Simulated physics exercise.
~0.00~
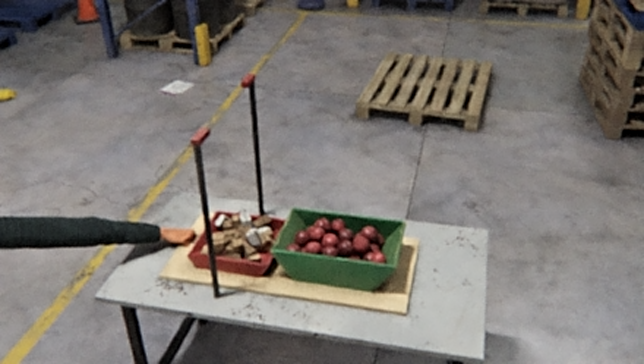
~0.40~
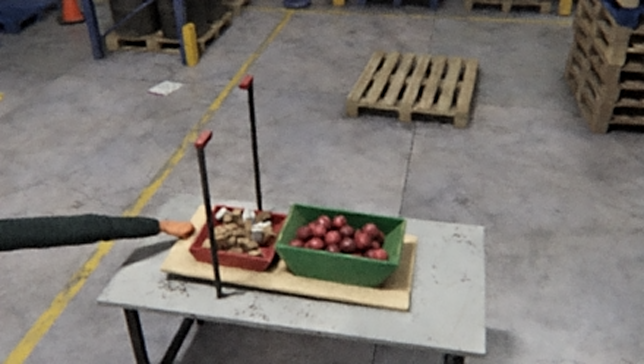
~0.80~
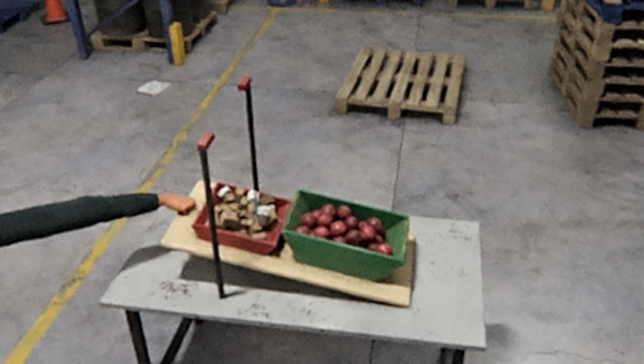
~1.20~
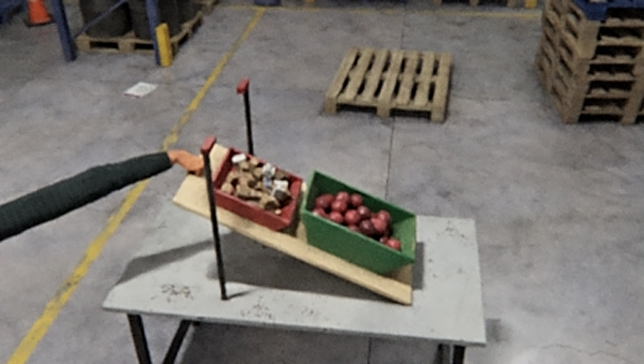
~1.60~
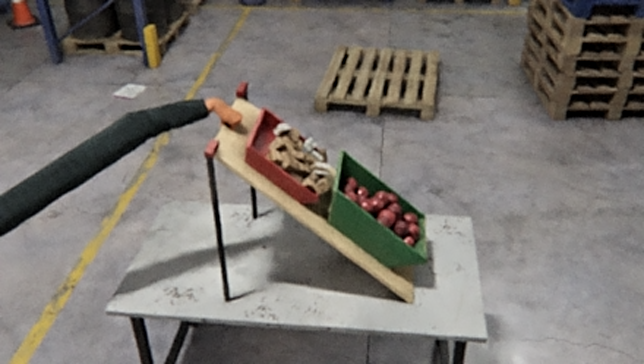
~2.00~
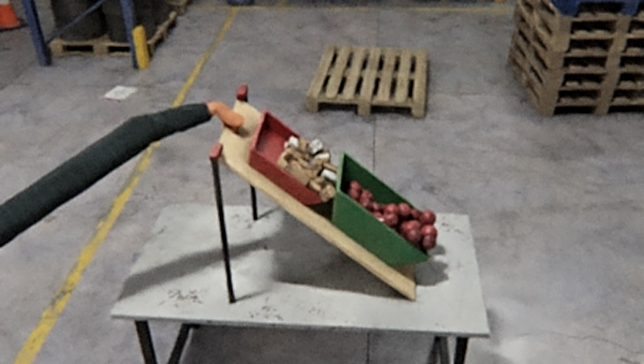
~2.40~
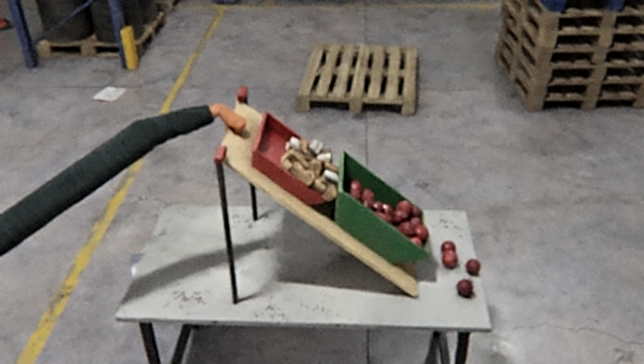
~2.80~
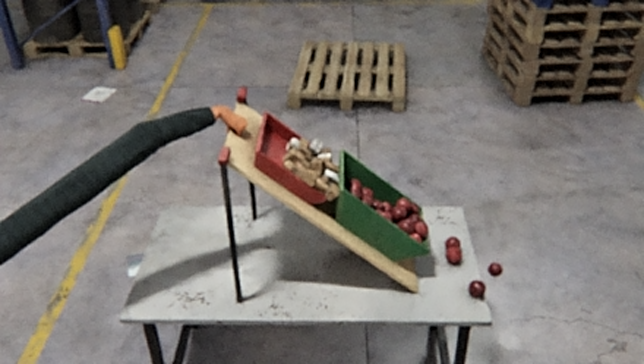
An arm in a dark green sleeve reaches in from the left to a wooden board on a grey table in a warehouse, seen from slightly above, with pallets behind. On the board sit a red tote of small brown and white parcels and, to its right, a green tote of red apples. The hand lifts the board's left end, tilting it steeply down to the right until it halts by two upright black posts. The parcels and apples slump rightward, and a few apples spill over the green tote's low end. They come to lie near the table's right edge, while most of the load stays in the totes.
